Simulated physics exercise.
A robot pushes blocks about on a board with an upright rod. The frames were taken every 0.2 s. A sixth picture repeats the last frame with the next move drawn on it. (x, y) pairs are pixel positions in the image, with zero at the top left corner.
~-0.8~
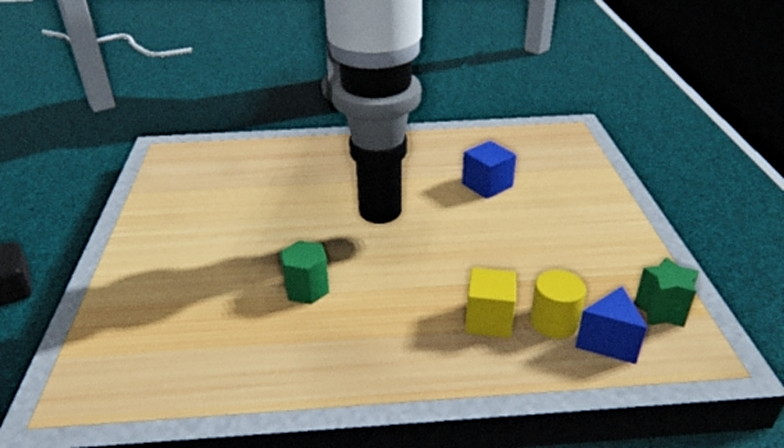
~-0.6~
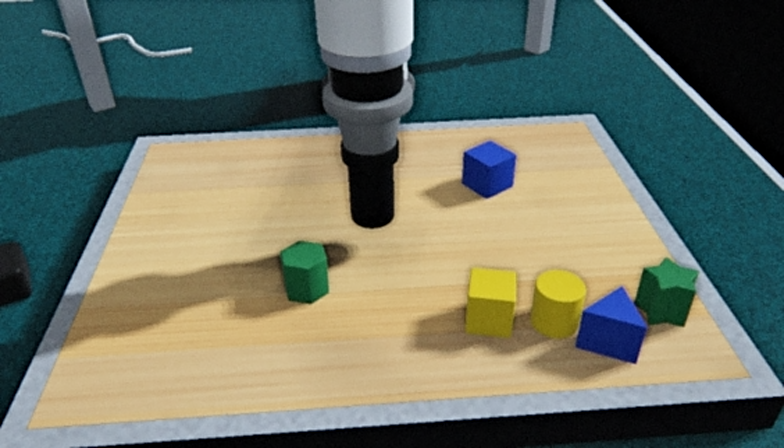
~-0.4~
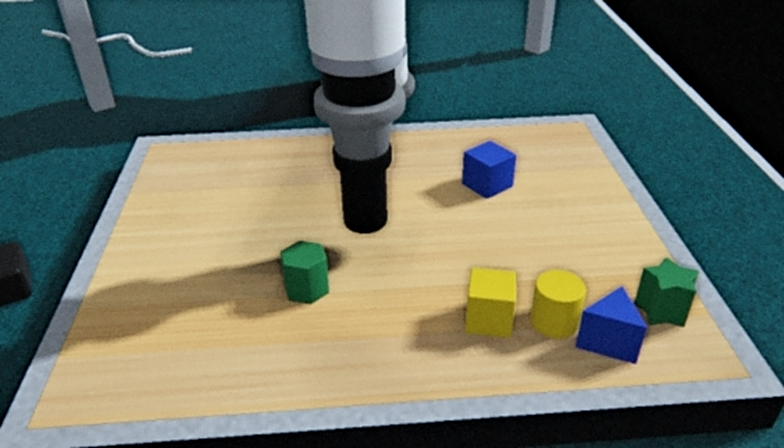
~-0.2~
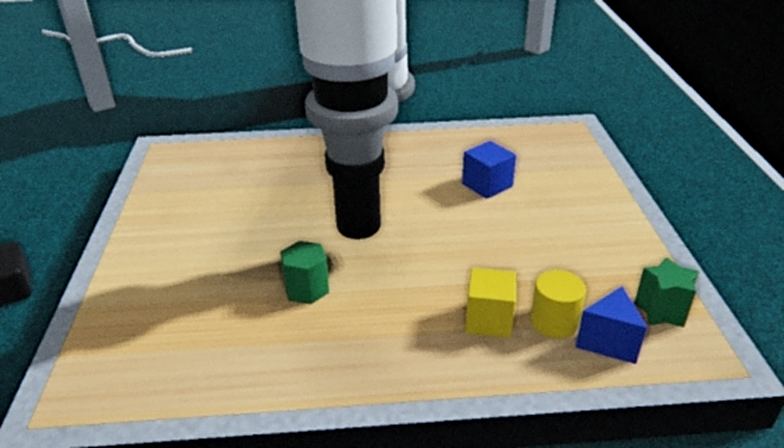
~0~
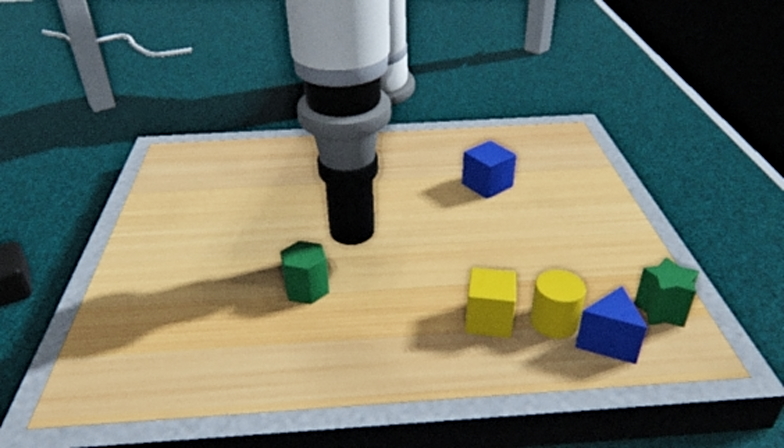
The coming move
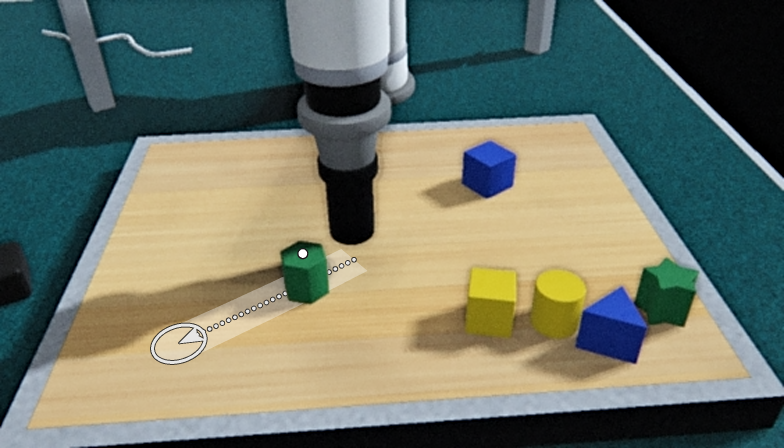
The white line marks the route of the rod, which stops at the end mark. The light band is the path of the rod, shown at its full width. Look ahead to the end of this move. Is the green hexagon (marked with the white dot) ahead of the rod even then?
Short answer: No.
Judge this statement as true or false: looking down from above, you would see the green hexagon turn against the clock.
The statement is correct.
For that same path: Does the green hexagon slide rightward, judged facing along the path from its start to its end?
My answer is no.
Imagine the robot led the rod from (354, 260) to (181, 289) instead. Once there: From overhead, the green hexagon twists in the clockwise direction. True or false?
My answer: False.
Path on the board, from (354, 260) directly to (179, 343); the dot is on the green hexagon.
The first path, step by step. One third of the way, rod at (298, 259); green hexagon at (264, 277), turned 15° anticlockwise.
Two thirds of the way, rod at (238, 286); green hexagon at (221, 311), turned 75° anticlockwise.
At the end, rod at (171, 316); green hexagon at (202, 330), turned 110° anticlockwise.
